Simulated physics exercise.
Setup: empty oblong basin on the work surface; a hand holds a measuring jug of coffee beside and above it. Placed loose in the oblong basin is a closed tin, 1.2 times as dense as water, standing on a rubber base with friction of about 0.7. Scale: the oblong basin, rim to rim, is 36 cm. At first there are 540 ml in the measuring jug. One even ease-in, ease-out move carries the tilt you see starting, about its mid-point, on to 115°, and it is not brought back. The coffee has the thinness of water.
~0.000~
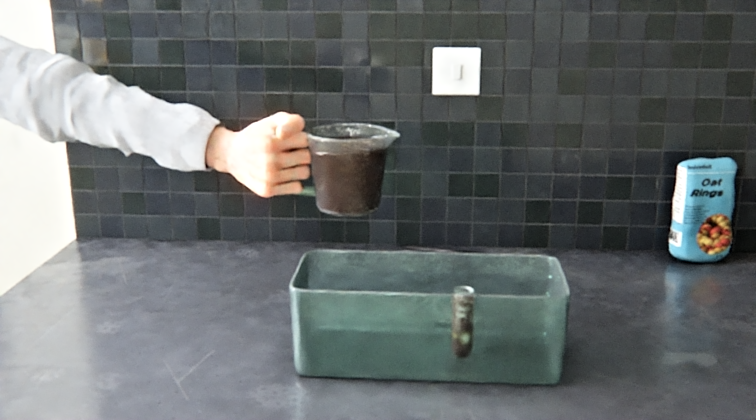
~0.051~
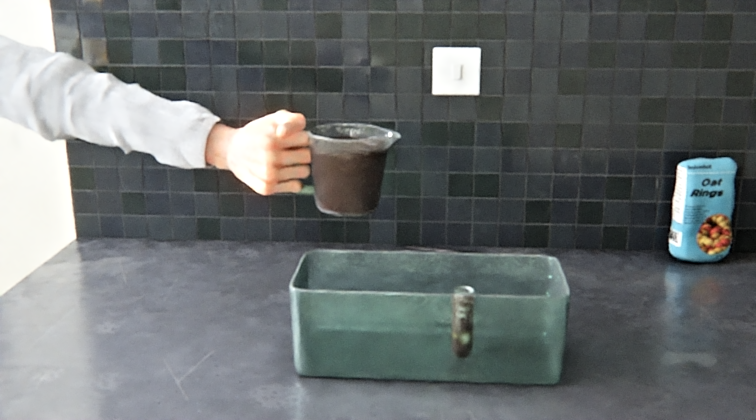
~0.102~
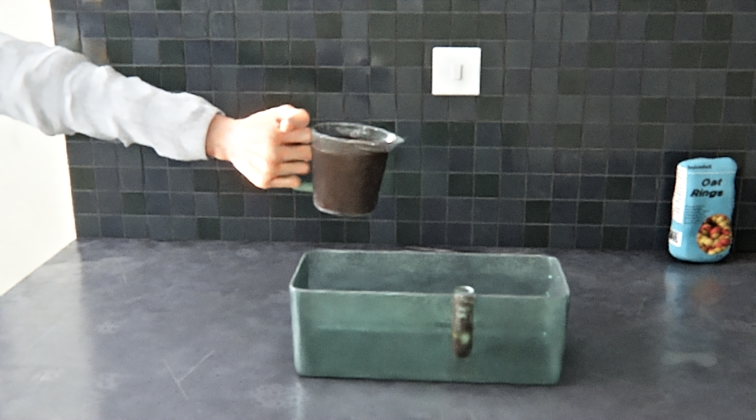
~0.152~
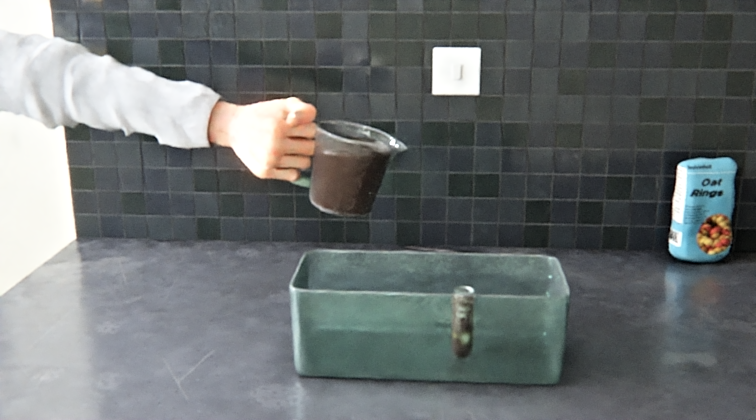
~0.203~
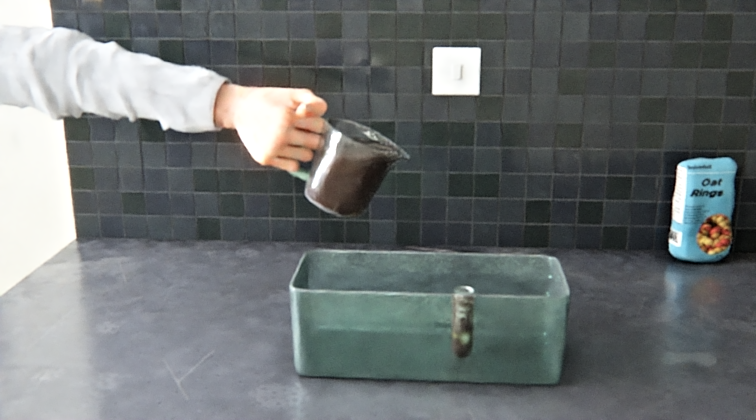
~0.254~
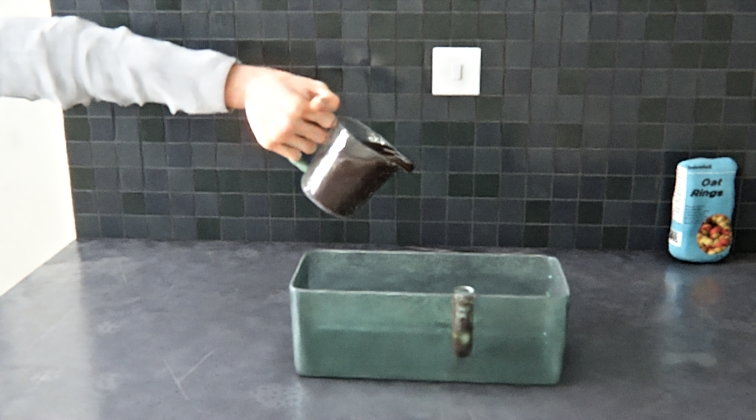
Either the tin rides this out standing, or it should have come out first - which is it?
It will be floored.
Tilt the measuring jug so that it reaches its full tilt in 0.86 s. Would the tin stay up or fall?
So the tin will tip over.
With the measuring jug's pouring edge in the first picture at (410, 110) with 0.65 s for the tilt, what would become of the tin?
Then it tips over.
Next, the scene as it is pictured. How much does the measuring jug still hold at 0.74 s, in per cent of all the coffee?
Close to 3 percent of the total.
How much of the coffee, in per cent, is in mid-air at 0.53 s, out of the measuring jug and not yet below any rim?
Around 30 in a hundred.
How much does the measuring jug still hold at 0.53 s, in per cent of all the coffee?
Roughly 40 per cent.
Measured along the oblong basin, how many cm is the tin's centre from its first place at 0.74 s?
Its middle sits about 4 cm from the start.
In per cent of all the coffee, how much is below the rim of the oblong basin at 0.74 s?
Some 90 per cent.
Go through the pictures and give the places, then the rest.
In the first frame, it leans 0°; its right rim is at (400, 134); the coffee meets the walls at (312, 142) and (387, 143); the oblong basin's rim runs from (298, 270) to (563, 277); the tin's top is at (464, 293).
In the second frame, it leans 2°; its right rim is at (401, 136); the coffee meets the walls at (313, 142) and (386, 144).
In the third frame, it leans 6°; its right rim is at (404, 140); the coffee meets the walls at (315, 141) and (389, 146).
In the fourth frame, it leans 14°; its right rim is at (407, 148); the coffee meets the walls at (318, 141) and (393, 147).
In the fifth frame, it leans 23°; its right rim is at (410, 158); the coffee meets the walls at (319, 147) and (401, 151).
In the sixth frame, it leans 35°; its right rim is at (411, 171); the coffee meets the walls at (316, 156) and (403, 160); 2 per cent is over the edge.
By 0.53 s the tilt is 102° and 40 per cent is still to pour; the tin leans 4°.
By 0.74 s the tilt is 115° and 3 per cent is still to pour; the tin leans 28°.
By 0.95 s the tilt is 115° and 0 per cent is still to pour; the tin lies on its side.
By 1.18 s the tilt is 115° and 0 per cent is still to pour; the tin lies on its side.
At rest the tin lies on its side.
